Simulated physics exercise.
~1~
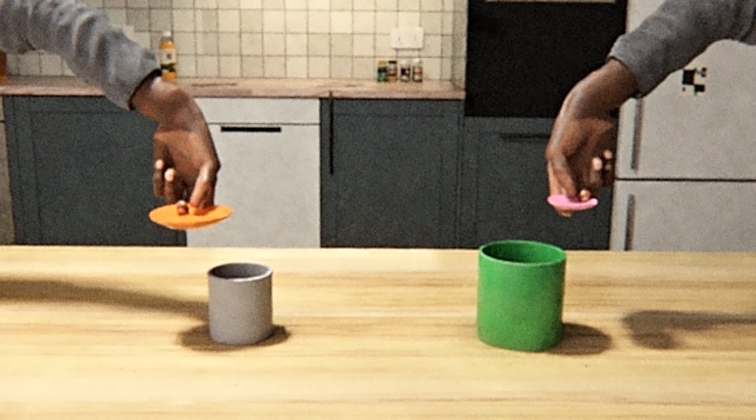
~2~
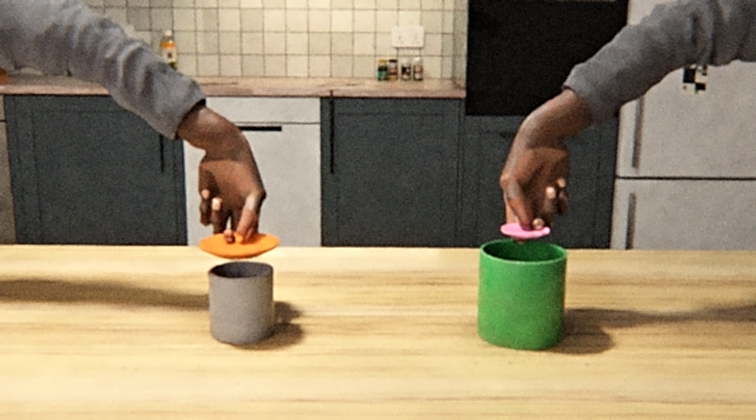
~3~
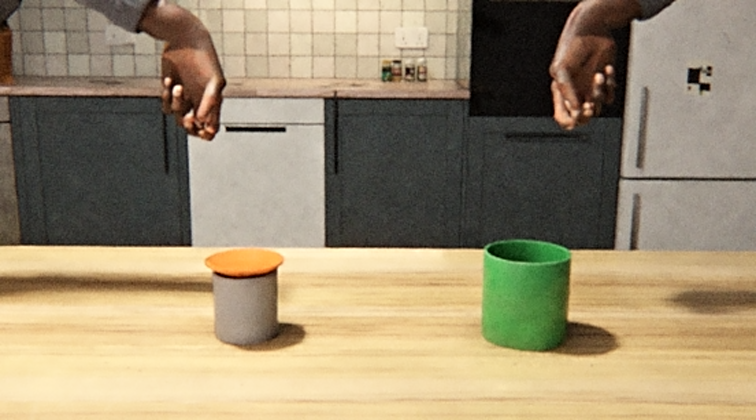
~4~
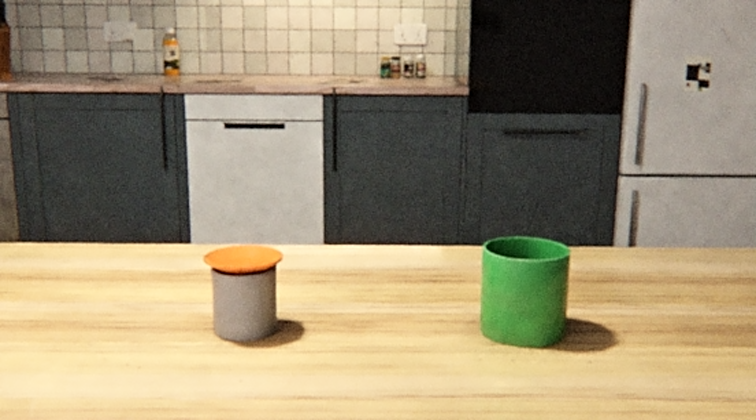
Two hands release an orange disc onto the gray cup and a pink one into the green.
